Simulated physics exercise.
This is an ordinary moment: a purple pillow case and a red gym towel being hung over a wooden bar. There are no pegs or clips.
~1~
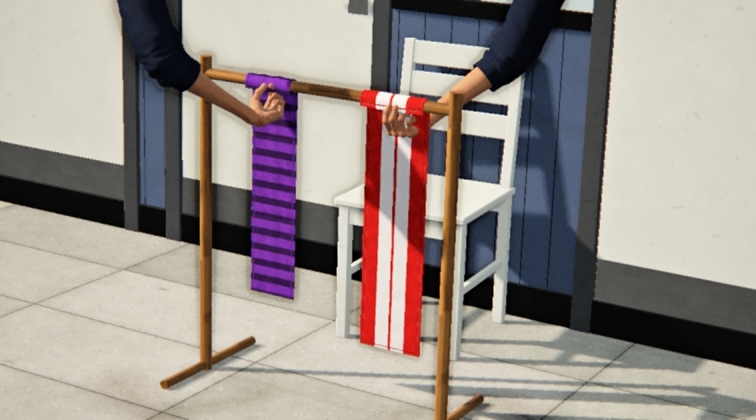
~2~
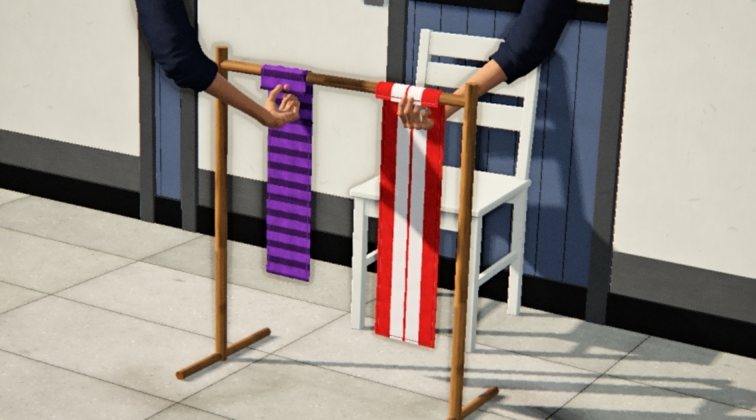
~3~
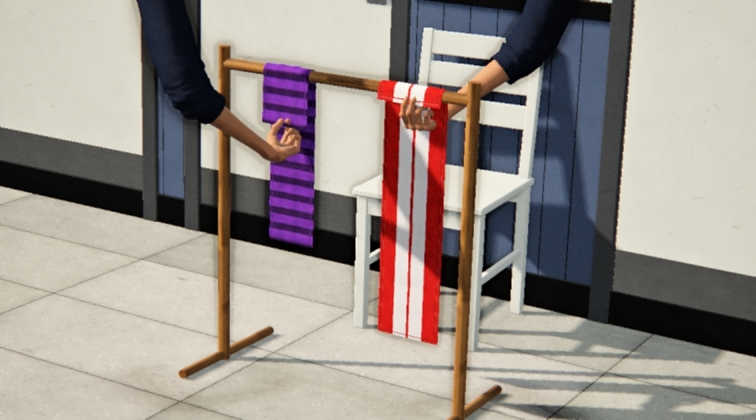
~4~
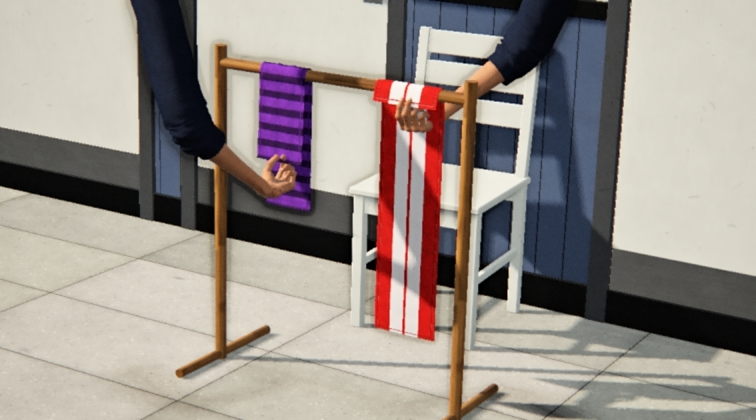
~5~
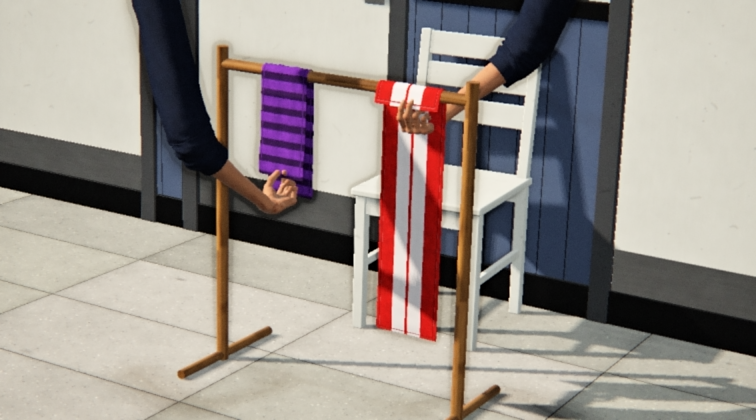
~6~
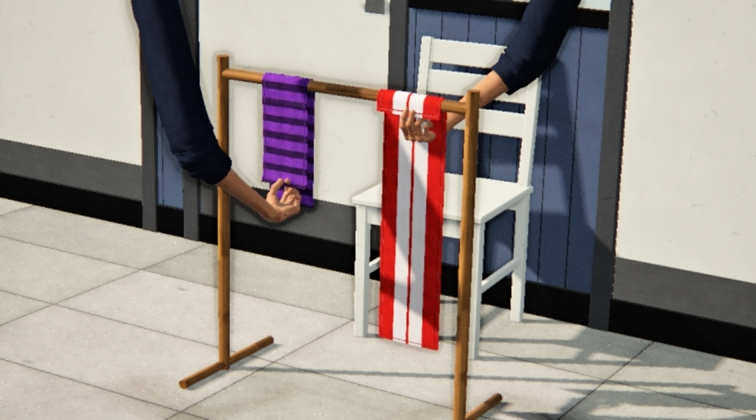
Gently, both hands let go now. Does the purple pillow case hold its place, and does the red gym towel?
The purple pillow case is going to hold fast; the red gym towel is going to lose its hold.
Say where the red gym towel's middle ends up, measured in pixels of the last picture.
Its end point is pixel (407, 412).
Then, 0.48 s later than the last view, pillow case at rest on the rail; gym towel clear of the rail and dropping near (408, 384).
Then, 0.88 s later than the last view, pillow case at rest on the rail; gym towel in a heap on the floor near (407, 412).
Finally, pillow case at rest on the rail; gym towel in a heap on the floor near (407, 412). The purple pillow case stays on and the red gym towel slips to the floor.
